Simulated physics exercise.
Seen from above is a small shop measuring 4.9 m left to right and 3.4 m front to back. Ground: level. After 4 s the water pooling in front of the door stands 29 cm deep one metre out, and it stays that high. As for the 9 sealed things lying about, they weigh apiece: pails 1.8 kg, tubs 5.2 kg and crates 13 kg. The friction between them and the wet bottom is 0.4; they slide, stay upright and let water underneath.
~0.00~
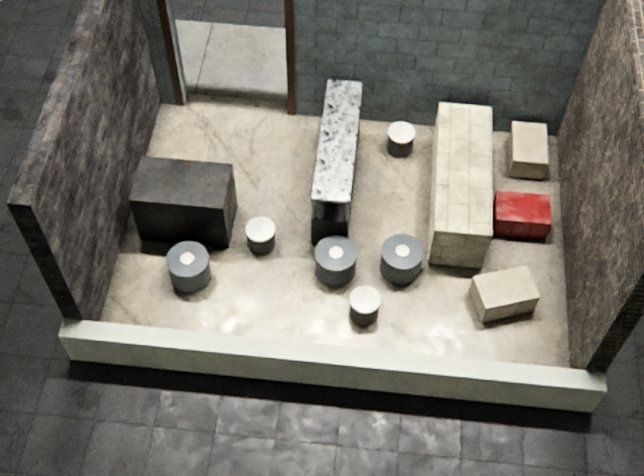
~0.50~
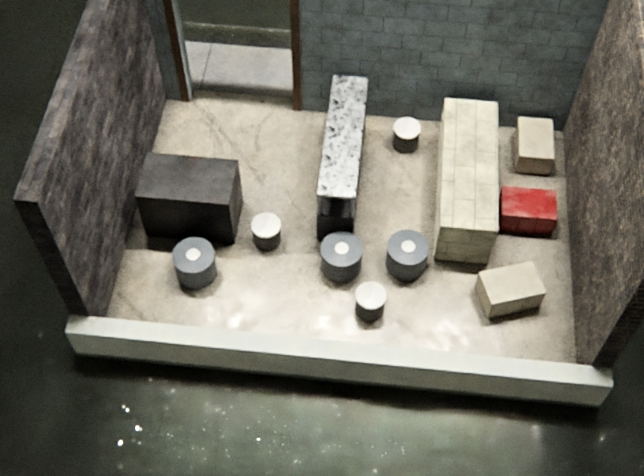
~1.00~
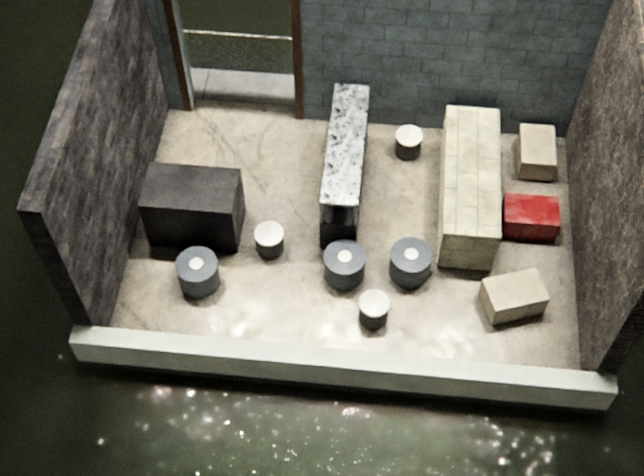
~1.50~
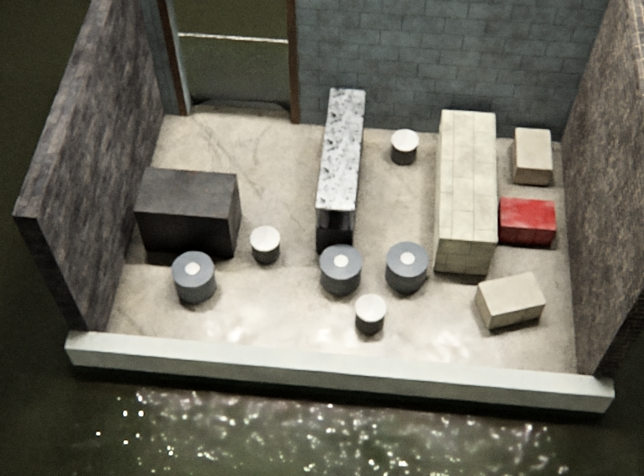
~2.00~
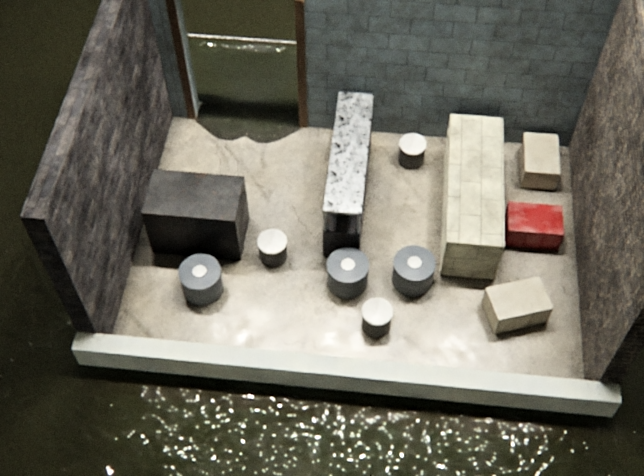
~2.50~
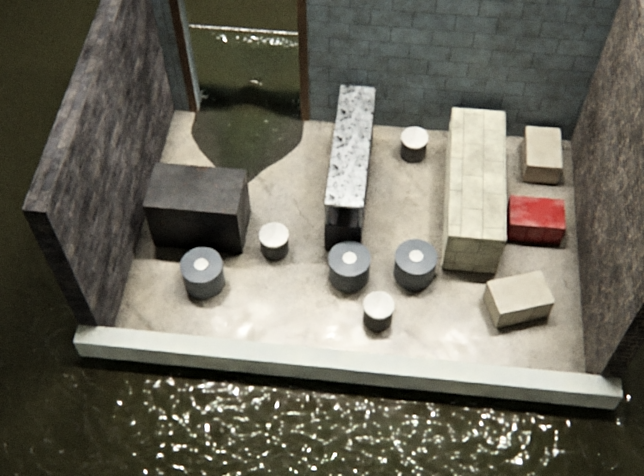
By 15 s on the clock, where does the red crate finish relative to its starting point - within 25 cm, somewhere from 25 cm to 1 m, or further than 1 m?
The red crate finishes between 25 cm and 1 m from its start.
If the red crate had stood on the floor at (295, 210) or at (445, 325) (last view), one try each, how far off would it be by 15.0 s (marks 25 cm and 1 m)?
Taking them in order, it is swept well off and then it keeps its spot.
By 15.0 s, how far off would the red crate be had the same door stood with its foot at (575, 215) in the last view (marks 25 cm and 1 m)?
In that case the red crate goes a long way.
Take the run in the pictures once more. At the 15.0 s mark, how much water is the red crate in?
Somewhere close to 27 cm.
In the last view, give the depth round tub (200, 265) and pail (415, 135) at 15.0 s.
Around 19 cm and 10 cm.
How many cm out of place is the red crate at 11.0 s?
It is about 50 cm out of place by then.
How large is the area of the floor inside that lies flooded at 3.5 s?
Around 3.5 m2 of it.
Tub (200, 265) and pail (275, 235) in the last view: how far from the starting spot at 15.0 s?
Shifts: 100 cm / 140 cm.
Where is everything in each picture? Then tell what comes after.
The red crate at (523, 207) rests on the ground; 0.0 m2 under water; 0 of 9 have shifted, in the first frame.
The red crate at (529, 202), on the bottom; 0.0 m2 under water; 0 of 9 have shifted, in the second frame.
The red crate at (532, 209) rests on the ground; water covers 0.0 m2; 0 of 9 have shifted, in the third frame.
The red crate at (528, 213), on the bottom; water covers 0.0 m2; 0 of 9 have shifted, in the fourth frame.
The red crate at (536, 218), on the bottom; 0.3 m2 under water; 0 of 9 have shifted, in the fifth frame.
The red crate at (538, 212) rests on the ground; 1.0 m2 under water; 0 of 9 have shifted, in the sixth frame.
After 3.5 s the red crate is near (538, 212), 0.0 m from its start, aground; 0 afloat.
After 6.8 s the red crate is near (538, 212), 0.0 m from its start, aground; 2 afloat.
After 11.0 s the red crate is near (532, 169), 0.5 m from its start, afloat; 9 afloat.
After 15.0 s the red crate is near (533, 163), 0.5 m from its start, afloat; 9 afloat.
